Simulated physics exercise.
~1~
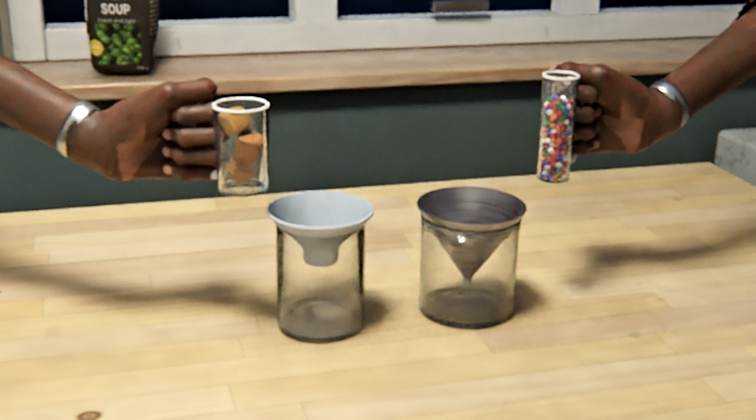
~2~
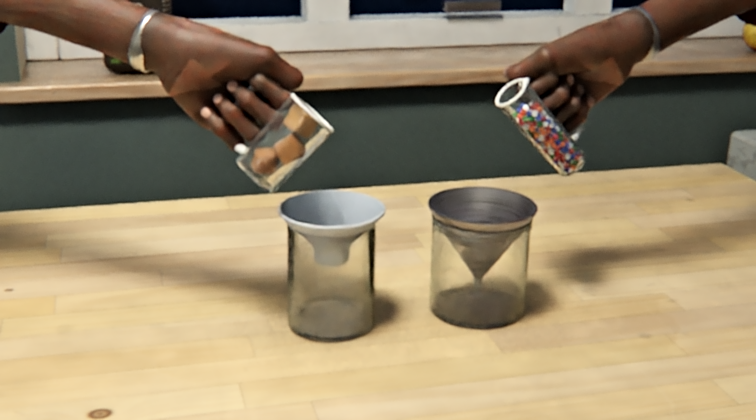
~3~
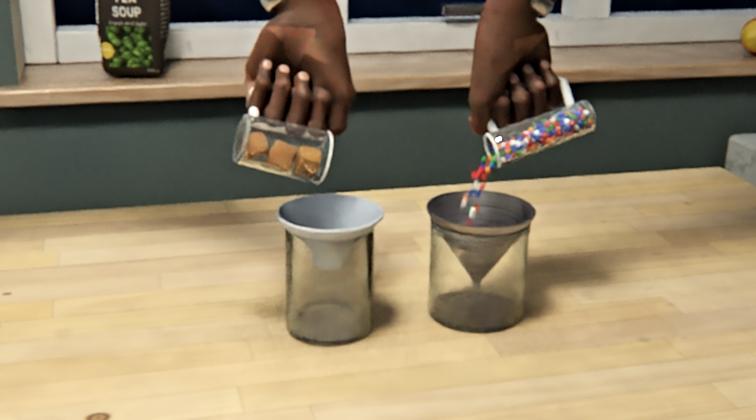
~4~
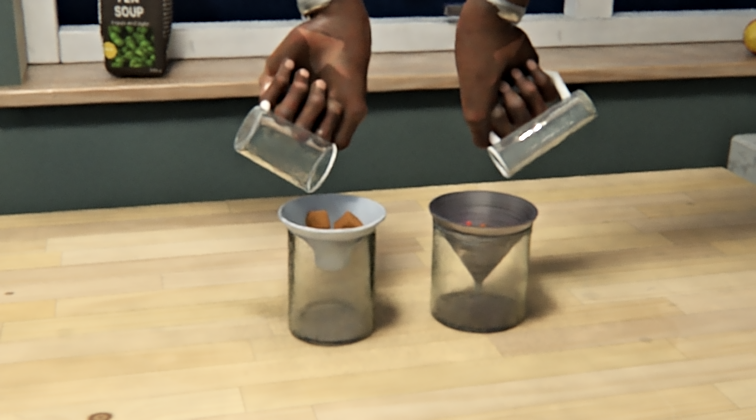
To begin with, two hands hold small clear cups upright above two glass jars fitted with funnels on a wooden table, the left cup holding orange-brown chunks and the right one tiny multicoloured beads. The hands move inward and tilt the cups toward the funnels. The beads start to spill first, falling in a thin stream into the dark funnel while the chunks stay in their cup. Then the chunks drop into the pale funnel, and both cups are emptied. At the end, the chunks sit stuck in the left funnel, the beads are held in the right one, and both jars remain empty.
